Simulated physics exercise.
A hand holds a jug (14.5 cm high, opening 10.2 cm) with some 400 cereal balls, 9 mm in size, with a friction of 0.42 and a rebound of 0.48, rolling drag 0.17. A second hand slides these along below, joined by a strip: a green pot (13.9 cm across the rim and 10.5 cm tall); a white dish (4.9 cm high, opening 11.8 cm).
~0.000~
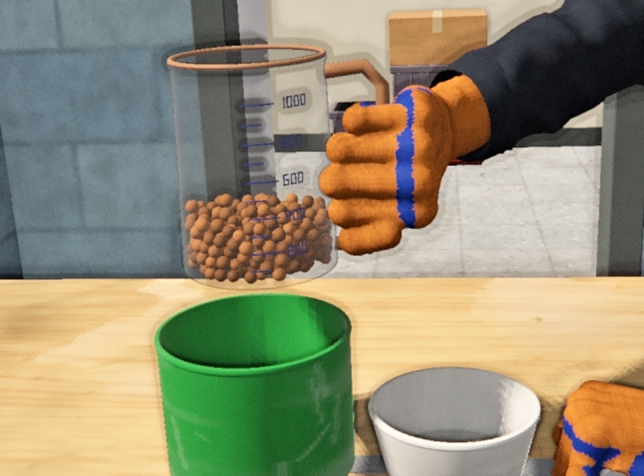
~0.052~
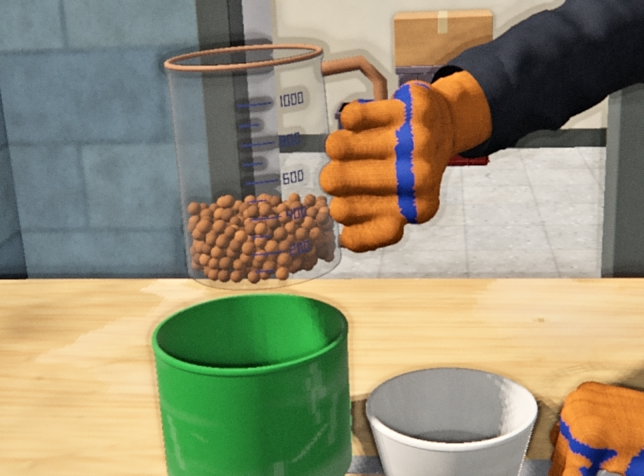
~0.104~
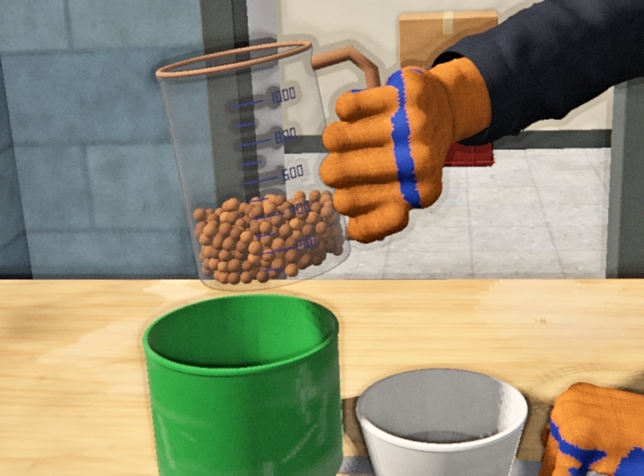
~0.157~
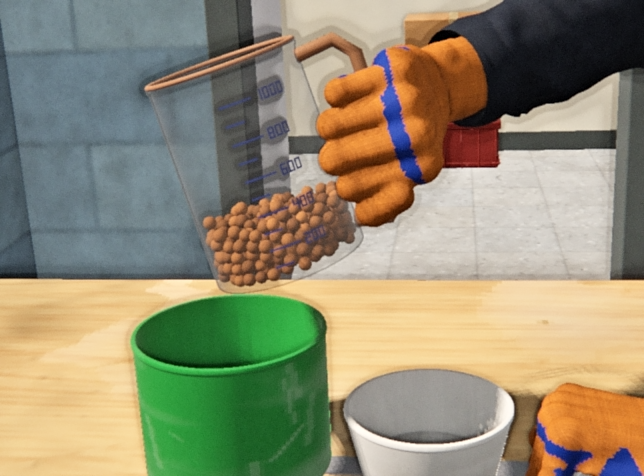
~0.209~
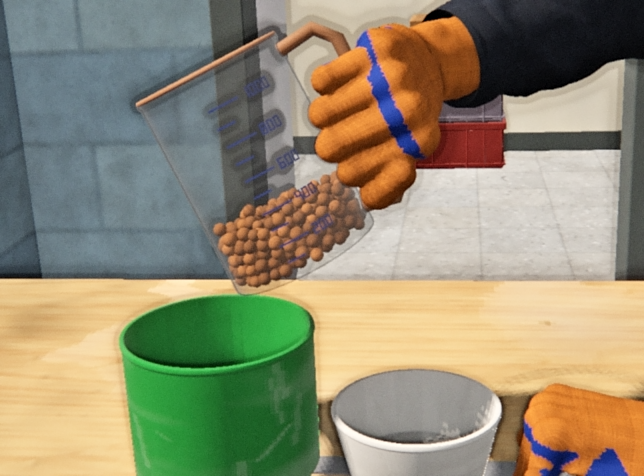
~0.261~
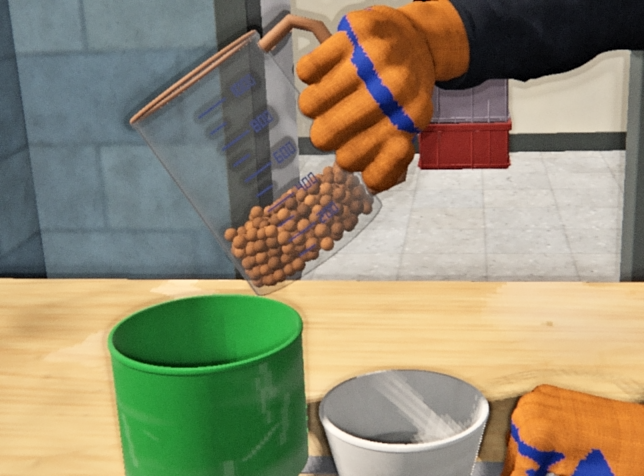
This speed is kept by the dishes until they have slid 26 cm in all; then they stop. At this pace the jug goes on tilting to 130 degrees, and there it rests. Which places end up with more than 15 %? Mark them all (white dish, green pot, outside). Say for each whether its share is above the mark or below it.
White dish: Above the mark; green pot: Below the mark; outside everything: Above the mark.
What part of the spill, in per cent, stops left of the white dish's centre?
Roughly 70 percent of the spill.
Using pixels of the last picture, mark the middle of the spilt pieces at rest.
I'd say roughly (90, 435).
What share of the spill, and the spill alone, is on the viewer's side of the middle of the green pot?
50 %.
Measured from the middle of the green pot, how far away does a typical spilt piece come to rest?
Roughly 14 centimetres.
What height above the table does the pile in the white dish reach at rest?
4.5 centimetres or so.
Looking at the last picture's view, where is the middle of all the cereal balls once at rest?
My pick would be close to (101, 445).
After 0.76 s, tilt 116 degrees; jug 100 %; middle of all pieces on or above the table near (302, 185).
Then, at 1.17 s, tilt 130 degrees; outside 30 %, white dish 55 %, in the air 10 %; middle of all pieces on or above the table near (157, 417).
After 1.55 s, tilt 130 degrees; outside 30 %, white dish 70 %; middle of all pieces on or above the table near (100, 438).
Then, at 1.91 s, tilt 130 degrees; outside 30 %, white dish 70 %; middle of all pieces on or above the table near (100, 438).
At rest (2.1 s), green pot 0 %, jug 0 %, outside 30 %, white dish 70 %.
